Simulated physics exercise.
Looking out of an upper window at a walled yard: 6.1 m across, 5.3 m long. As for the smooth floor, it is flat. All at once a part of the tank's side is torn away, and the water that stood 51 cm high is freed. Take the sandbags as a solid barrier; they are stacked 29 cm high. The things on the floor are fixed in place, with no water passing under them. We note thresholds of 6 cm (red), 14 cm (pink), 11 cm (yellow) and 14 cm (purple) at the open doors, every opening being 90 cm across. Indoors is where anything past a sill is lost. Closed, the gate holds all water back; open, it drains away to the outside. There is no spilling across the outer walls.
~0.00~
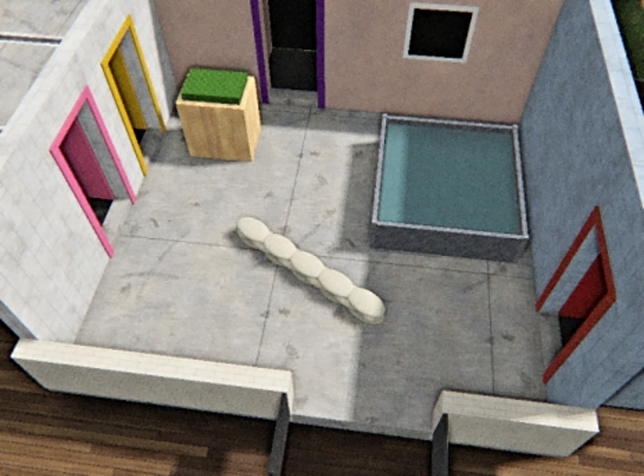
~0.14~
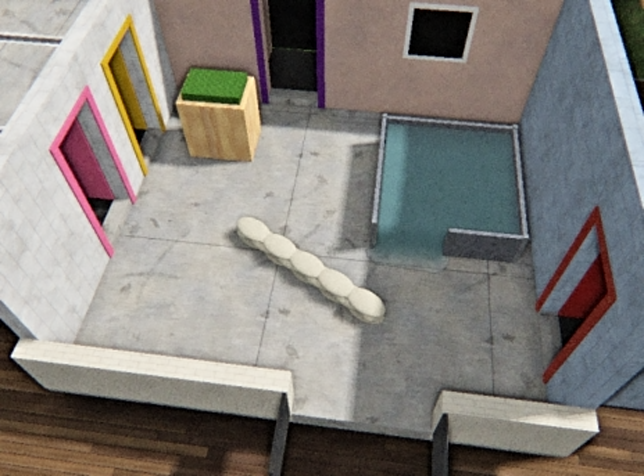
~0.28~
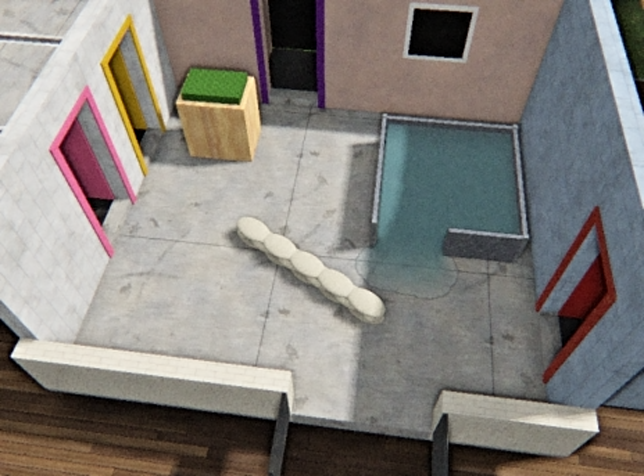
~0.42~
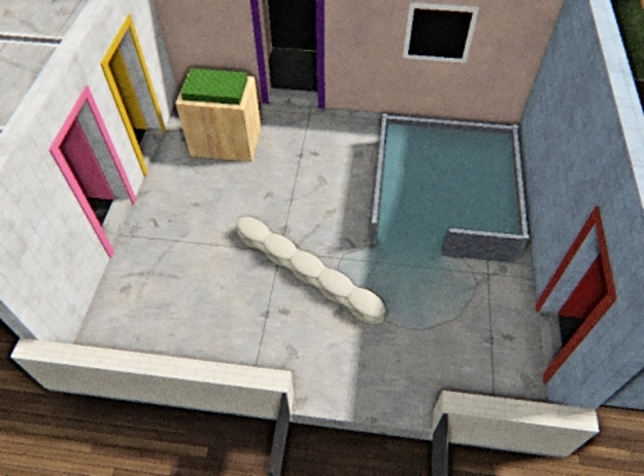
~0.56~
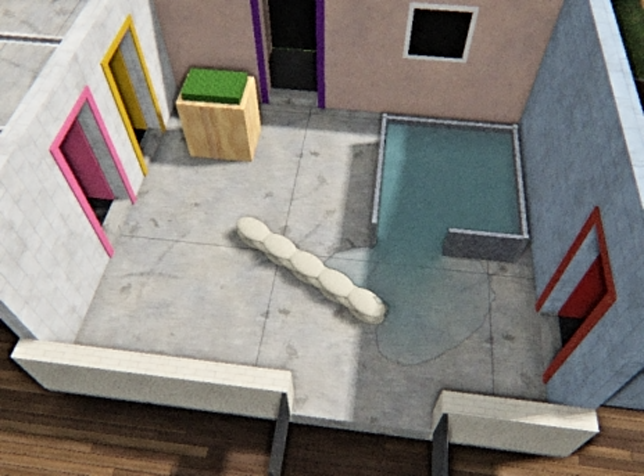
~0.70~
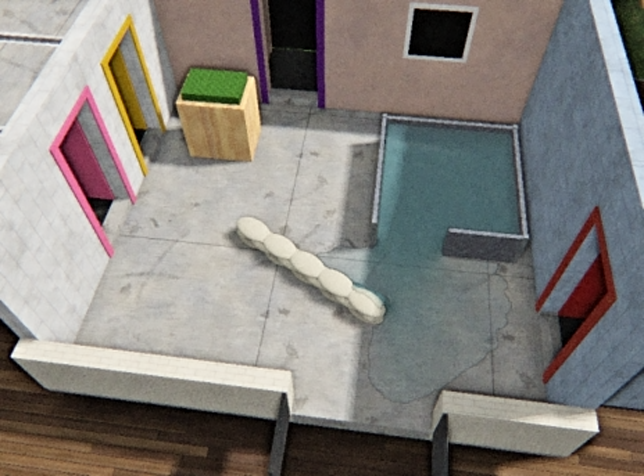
The clip opens on a walled yard with coloured doorways, a row of pale sandbags across the floor, and a full tank at the right. Part of the tank's near side disappears, and water pours through the gap, spreading past the right end of the sandbags and toward the viewer in a thin, widening sheet.
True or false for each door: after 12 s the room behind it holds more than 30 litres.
Red door: True; pink door: False; yellow door: False; purple door: False.
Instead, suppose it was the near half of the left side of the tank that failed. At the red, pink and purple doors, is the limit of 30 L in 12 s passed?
The red door comes out less than that, the pink door less than that and the purple door less than that.
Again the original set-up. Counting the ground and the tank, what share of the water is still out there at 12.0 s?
It comes to near 66 per cent.
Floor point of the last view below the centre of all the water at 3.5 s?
Near (426, 236).
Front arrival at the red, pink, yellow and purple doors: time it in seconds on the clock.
The front reaches red at 1.2 s, pink at 4.5 s, yellow at 3.2 s, purple at 3.2 s.
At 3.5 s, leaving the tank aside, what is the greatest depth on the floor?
Around 23 centimetres deep.
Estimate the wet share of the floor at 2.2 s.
Roughly 30 % of the floor is wet.
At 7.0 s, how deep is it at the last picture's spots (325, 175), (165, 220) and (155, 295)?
I'd read it as roughly 1, 2 and 1 cm, in that order.
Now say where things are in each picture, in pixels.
The first frame shows the tank at (448, 176) is whole and still, 51 cm deep.
In the second frame, the front is at (443, 262), 0.5 m from the gap at (409, 241); 0.2 m2 of floor is under water; 51 cm left at the back of the tank.
In the third frame, the front is at (439, 290), 0.8 m from the gap at (409, 242); 0.7 m2 of floor is under water; 51 cm left at the back of the tank.
In the fourth frame, water pours out at (409, 243) and has run 1.2 m, to (425, 323); typically 6 cm deep outside, 51 cm at the tank's back.
In the fifth frame, the front is at (405, 358), 1.7 m from the gap at (409, 243); 2.2 m2 of floor is under water; 51 cm left at the back of the tank.
In the sixth frame, water pours out at (409, 243) and has run 2.2 m, to a hidden place; typically 5 cm deep outside, 51 cm at the tank's back.
After 1.4 s water covers 20 % of the floor and is deepest (39 cm) near (368, 301); red door 2 cm at the sill, 0 L in, pink door not reached, yellow door not reached, purple door not reached.
After 2.2 s water covers 30 % of the floor and is deepest (36 cm) near (538, 425); red door 5 cm at the sill, 0 L in, pink door not reached, yellow door not reached, purple door not reached.
After 3.5 s water covers 45 % of the floor and is deepest (23 cm) near (368, 301); red door 14 cm at the sill, 15 L in, pink door not reached, yellow door 3 cm at the sill, 0 L in, purple door 4 cm at the sill, 0 L in.
After 7.0 s water covers 65 % of the floor and is deepest (16 cm) near (368, 301); red door 10 cm at the sill, 89 L in, pink door 2 cm at the sill, 0 L in, yellow door 6 cm at the sill, 0 L in, purple door 6 cm at the sill, 0 L in.
After 12.0 s water covers 85 % of the floor and is deepest (9 cm) near (368, 301); red door 5 cm at the sill, 104 L in, pink door 3 cm at the sill, 0 L in, yellow door 4 cm at the sill, 0 L in, purple door 5 cm at the sill, 0 L in.
